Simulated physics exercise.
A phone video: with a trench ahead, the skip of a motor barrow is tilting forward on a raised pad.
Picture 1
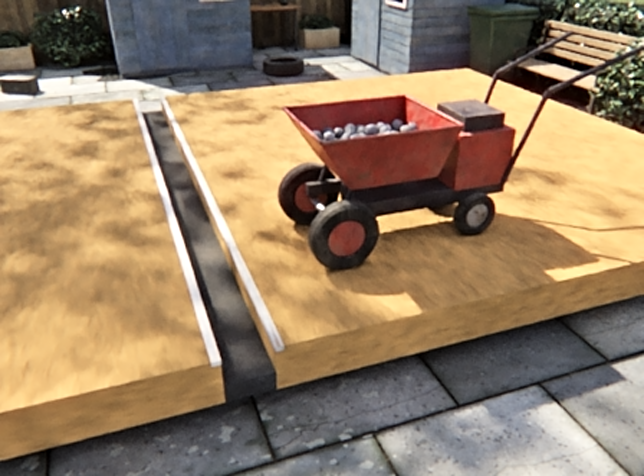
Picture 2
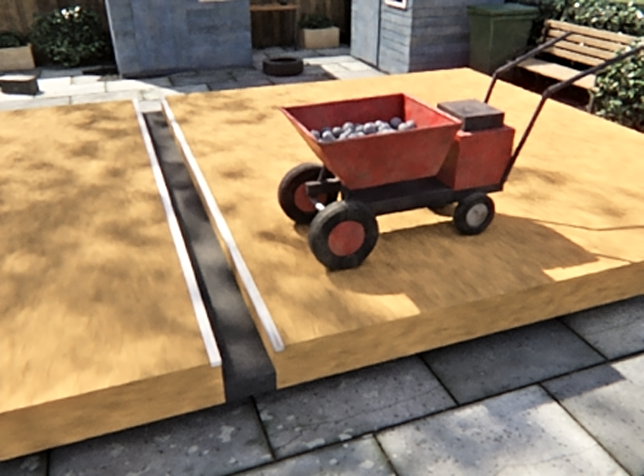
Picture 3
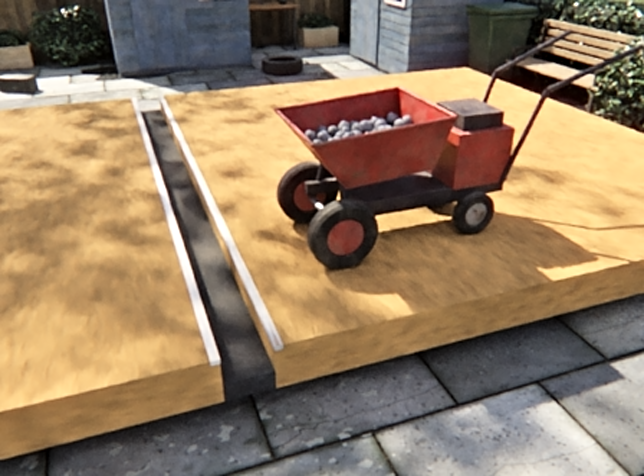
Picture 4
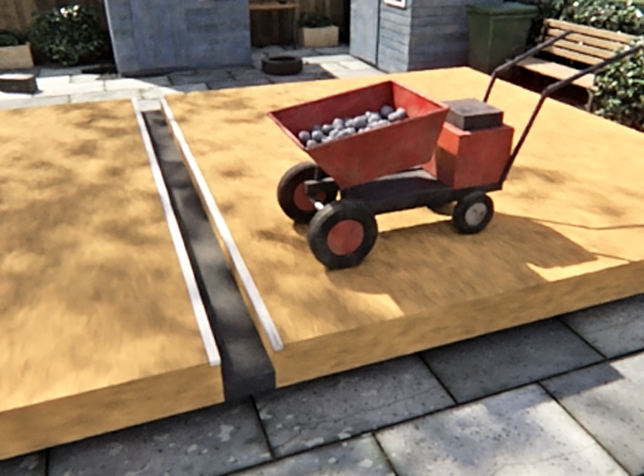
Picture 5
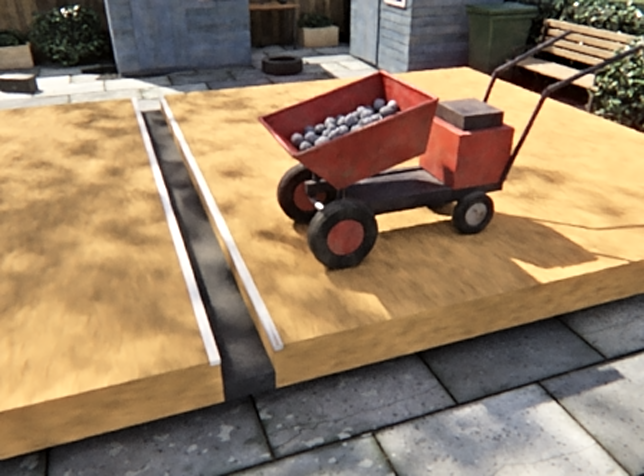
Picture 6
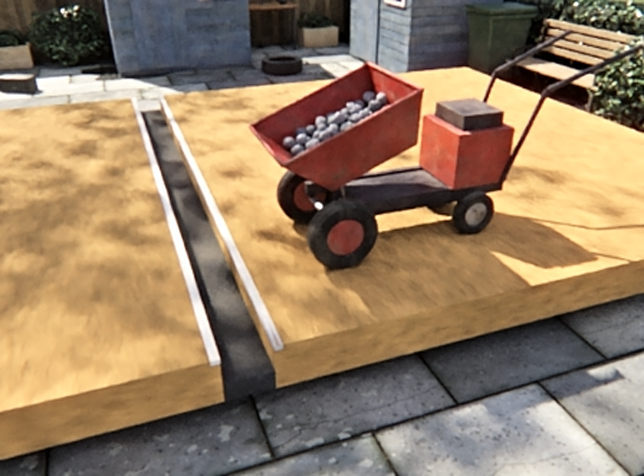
A red skip full of round cobbles tilts forward on a parked motor barrow.
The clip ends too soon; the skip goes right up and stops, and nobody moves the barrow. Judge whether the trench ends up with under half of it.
Trench holds most.
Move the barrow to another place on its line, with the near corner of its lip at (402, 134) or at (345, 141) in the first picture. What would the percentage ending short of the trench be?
It comes out near 70 in a hundred for the first and near 20 in a hundred for the second.
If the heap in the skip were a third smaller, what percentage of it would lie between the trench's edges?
Around 90 percent of it.
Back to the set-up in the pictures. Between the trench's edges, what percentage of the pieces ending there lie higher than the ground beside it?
Roughly 20 %.
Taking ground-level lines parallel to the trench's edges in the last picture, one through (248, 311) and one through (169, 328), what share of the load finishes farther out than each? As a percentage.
Close to 80 % and 10 %, in that order.
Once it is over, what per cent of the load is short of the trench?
Result: Some 0 % of the load.
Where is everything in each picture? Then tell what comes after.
In the first picture, lip of the skip at (322, 144), level; top of the load at (362, 140), round cobbles; first edge of the trench at (262, 309); far edge at (204, 321), the trench under half as wide as the skip, and about half as deep as wide.
In the second picture, lip of the skip at (320, 144), tipped barely; top of the load at (361, 139).
In the third picture, lip of the skip at (313, 146), tipped barely; top of the load at (383, 132).
In the fourth picture, lip of the skip at (305, 150), tipped a little; top of the load at (383, 127).
In the fifth picture, lip of the skip at (294, 157), tipped clearly; top of the load at (383, 123).
In the sixth picture, lip of the skip at (283, 166), tipped clearly; top of the load at (374, 117); first edge of the trench at (261, 308); far edge at (203, 321).
Soon, skip tipped steeply; all in the skip.
A while on, skip tipped right over; most in the skip; a small part in or heaped over the trench; a stray few beyond it; a stray few falling.
Towards the end, skip tipped right over; about a quarter in the skip; about two thirds in or heaped over the trench; a small part beyond it.
Finally, skip tipped right over; a stray few short of the trench; most in or heaped over the trench; a small part beyond it.
